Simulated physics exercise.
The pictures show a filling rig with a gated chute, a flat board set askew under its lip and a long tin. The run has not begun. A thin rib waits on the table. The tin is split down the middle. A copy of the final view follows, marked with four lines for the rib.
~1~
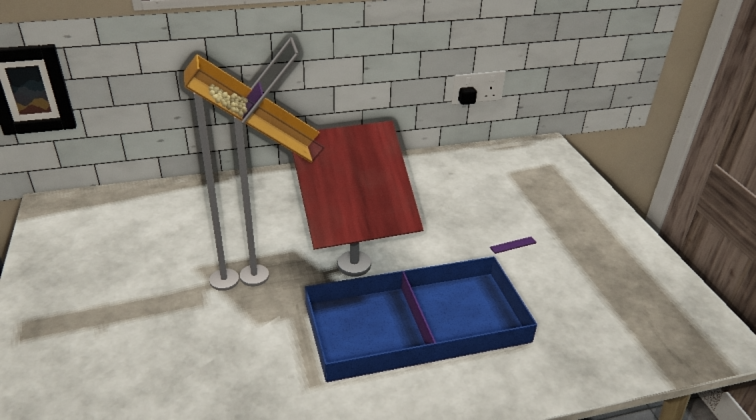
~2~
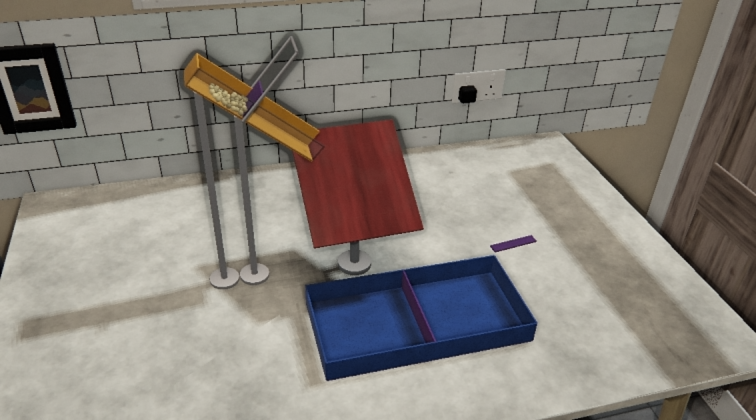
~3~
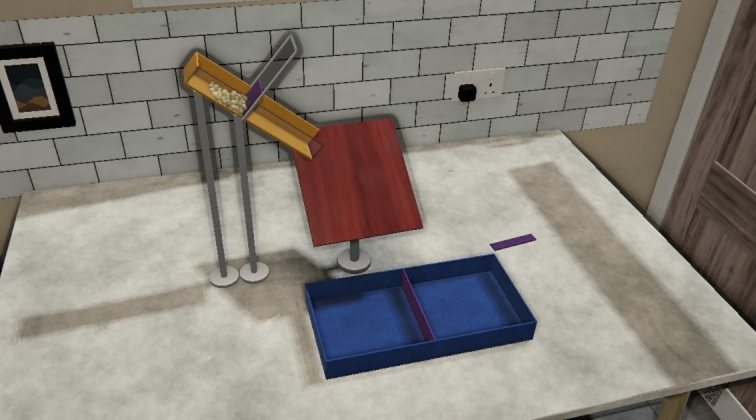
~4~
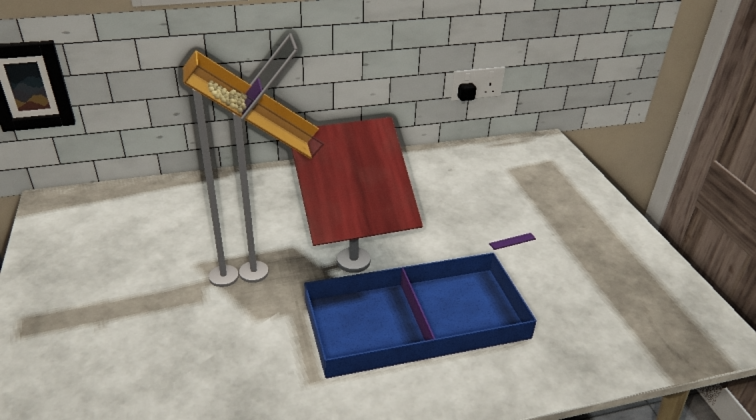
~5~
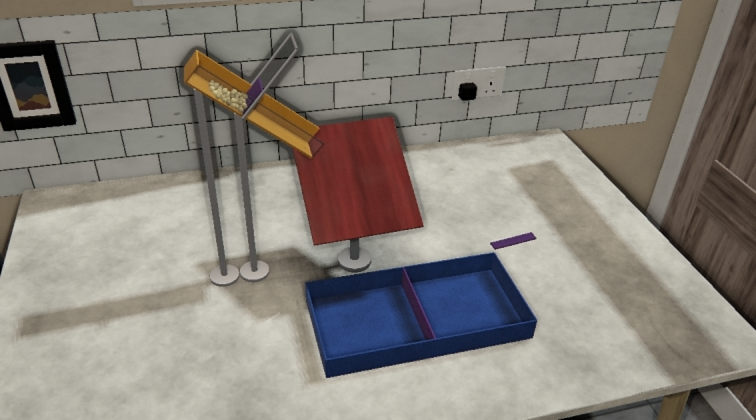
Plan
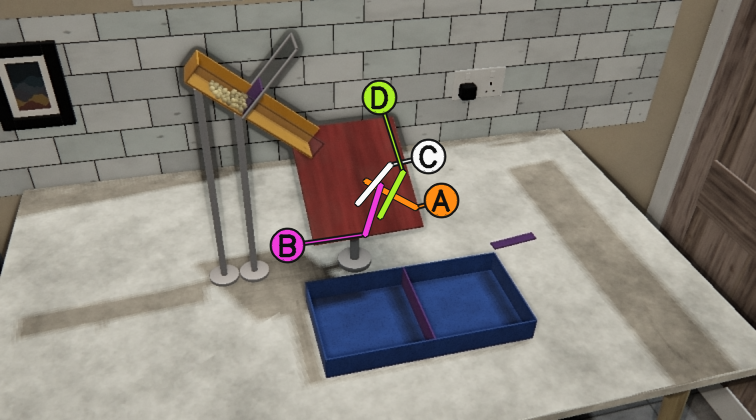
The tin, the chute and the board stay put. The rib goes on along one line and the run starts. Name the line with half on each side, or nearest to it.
The best line is A.
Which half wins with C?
The left half.
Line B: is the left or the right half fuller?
Left.
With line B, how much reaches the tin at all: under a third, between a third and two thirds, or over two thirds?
Over two thirds.
On the marked copy, line A from (366, 181) to (415, 207); line B from (380, 185) to (365, 234); line C from (390, 165) to (358, 203); line D from (403, 172) to (380, 216).
If A is chosen, of what is caught, close to a third in the left half, close to two thirds in the right.
If B is chosen, of what is caught, the bulk in the left half, a small share in the right.
If C is chosen, of what is caught, the whole lot in the left half, none at all in the right.
If D is chosen, of what is caught, the whole lot in the left half, none at all in the right.
